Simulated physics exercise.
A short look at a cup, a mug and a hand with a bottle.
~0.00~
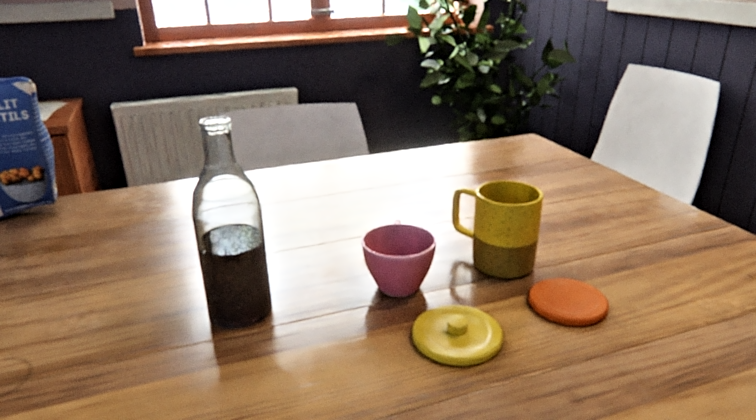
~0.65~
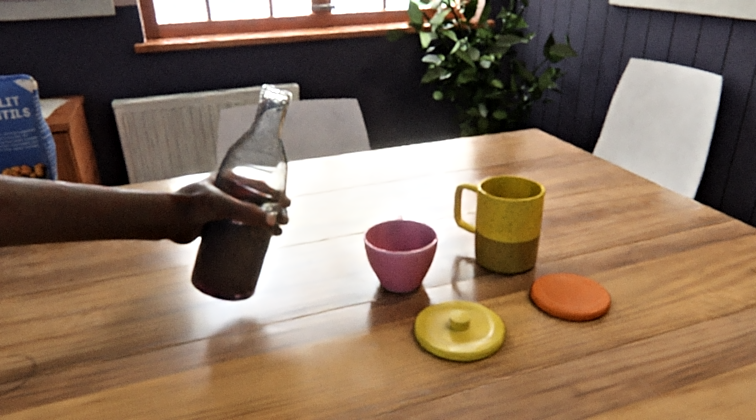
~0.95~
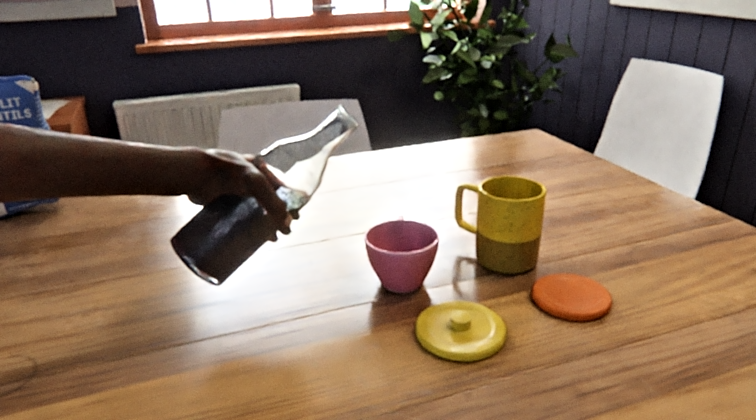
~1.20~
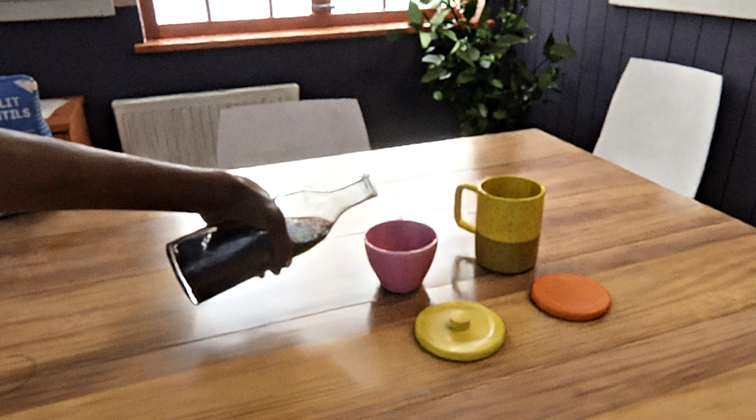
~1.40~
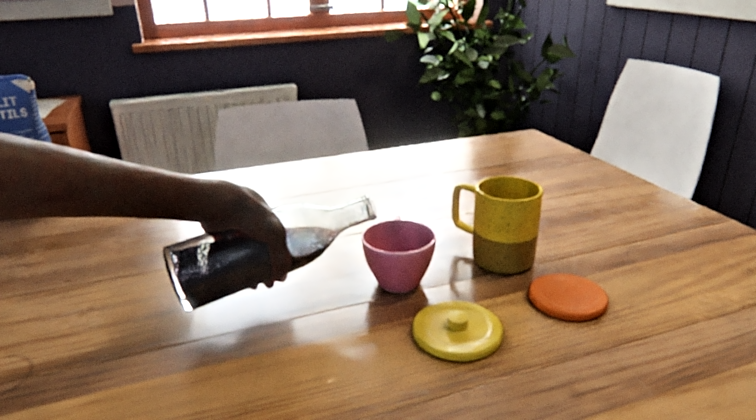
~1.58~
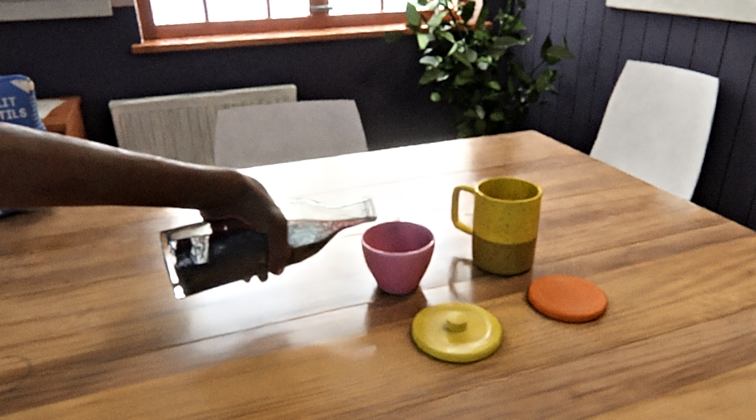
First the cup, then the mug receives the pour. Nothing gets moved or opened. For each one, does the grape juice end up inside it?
In order: The cup traps it, the mug traps it.
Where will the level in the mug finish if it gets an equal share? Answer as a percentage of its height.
The level sits near 40 per cent of the height.
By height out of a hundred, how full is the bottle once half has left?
I'd put it near 20 percent.
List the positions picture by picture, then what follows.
Before the pour; bottle (228, 220) about a third full; cup (399, 265) open; mug (506, 232) open, in the first frame.
The bottle is on its way; bottle (251, 189) tipped 20° with all of its load; cup (401, 261) open, in the second frame.
Tilting; bottle (276, 186) tipped 50° with all of its load; mug (509, 227) open, in the third frame.
No stream yet; bottle (283, 227) tipped 70° with all of its load; cup (401, 261) open, in the fourth frame.
Still nothing leaves it; bottle (281, 241) tipped 80° with all of its load; mug (506, 228) open, in the fifth frame.
On the point of pouring; bottle (279, 234) tipped 85° with all of its load; cup (398, 262) open; mug (505, 229) open, in the sixth frame.
After 2.3 s, the grape juice goes into the cup.
After 3.2 s, the grape juice goes into the mug.
After 4.6 s, the cup has its share inside; the mug has its share inside.
